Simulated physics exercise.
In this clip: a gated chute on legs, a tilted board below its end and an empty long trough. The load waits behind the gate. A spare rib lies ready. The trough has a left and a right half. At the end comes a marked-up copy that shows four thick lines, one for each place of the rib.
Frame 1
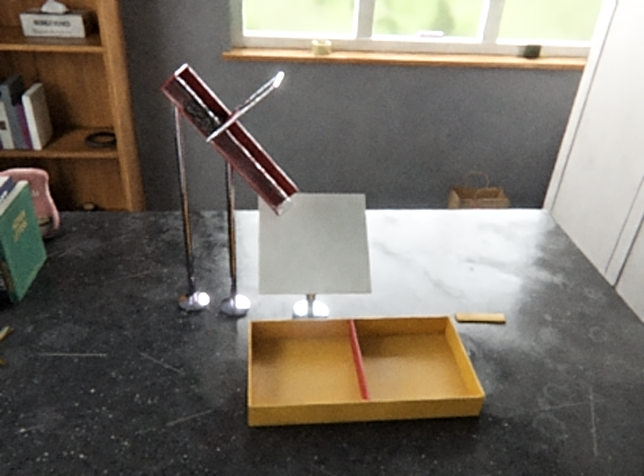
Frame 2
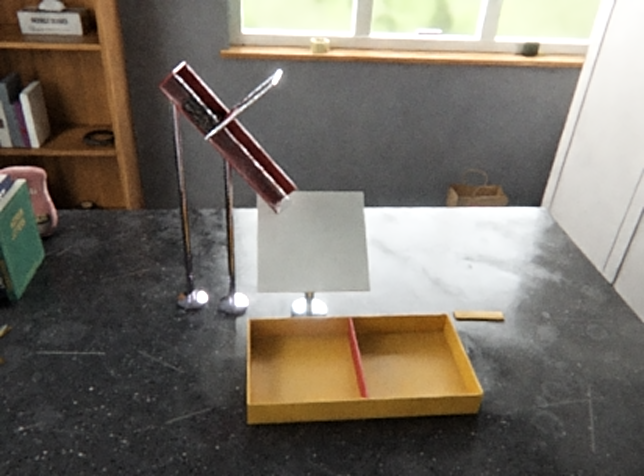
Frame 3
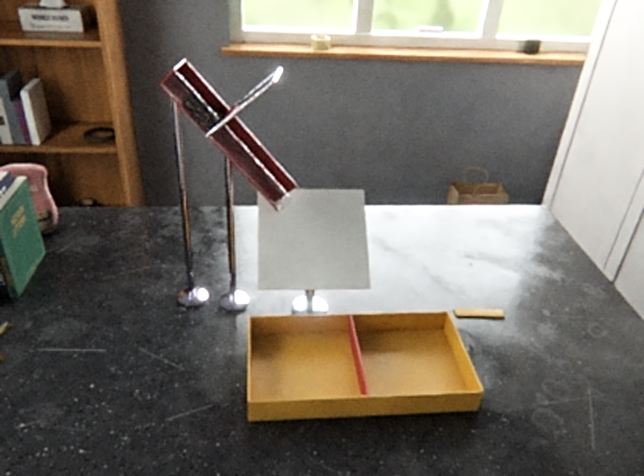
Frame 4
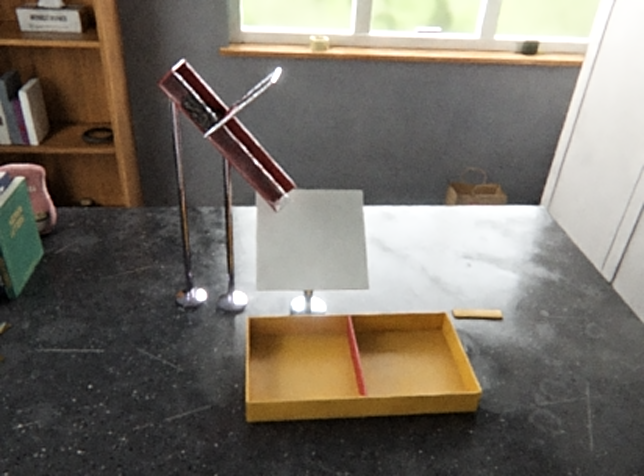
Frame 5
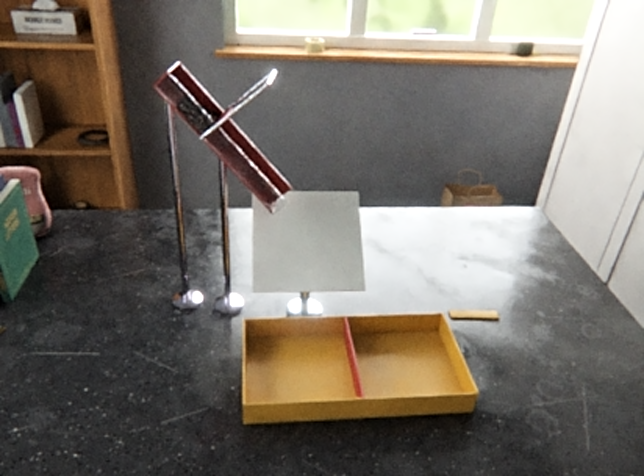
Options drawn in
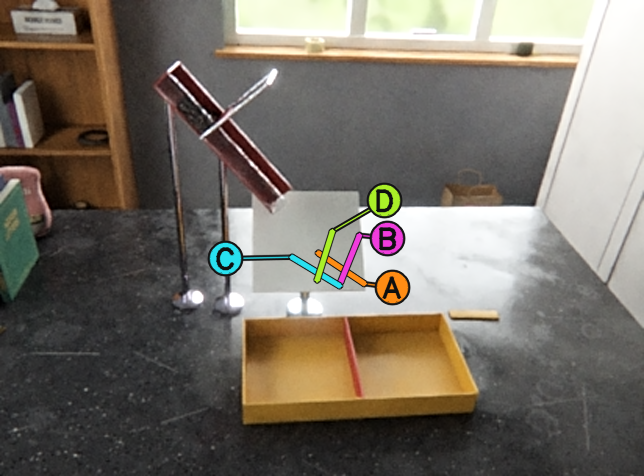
On a dark speckled tabletop in a room with a bright window, a bookshelf at left and a white panel at right, the view looks slightly down from the front. A dark red chute on metal legs slopes down rightward with small dark contents inside, above a tilted pale board and a yellow, red-divided tray. The objects stay still while the camera shifts very slightly.
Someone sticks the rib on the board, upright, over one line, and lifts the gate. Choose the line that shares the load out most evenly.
A beats the others.
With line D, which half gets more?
The left half.
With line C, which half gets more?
The right half.
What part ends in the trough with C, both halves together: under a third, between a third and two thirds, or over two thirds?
It is over two thirds.
On the marked copy, line A from (318, 253) to (364, 283); line B from (359, 235) to (340, 282); line C from (292, 257) to (339, 285); line D from (332, 231) to (317, 280).
For line A, of what is caught, roughly half in the left half, roughly half in the right.
For line B, of what is caught, almost all in the left half, about a tenth in the right.
For line C, of what is caught, not one piece in the left half, every piece in the right.
For line D, of what is caught, every piece in the left half, not one piece in the right.
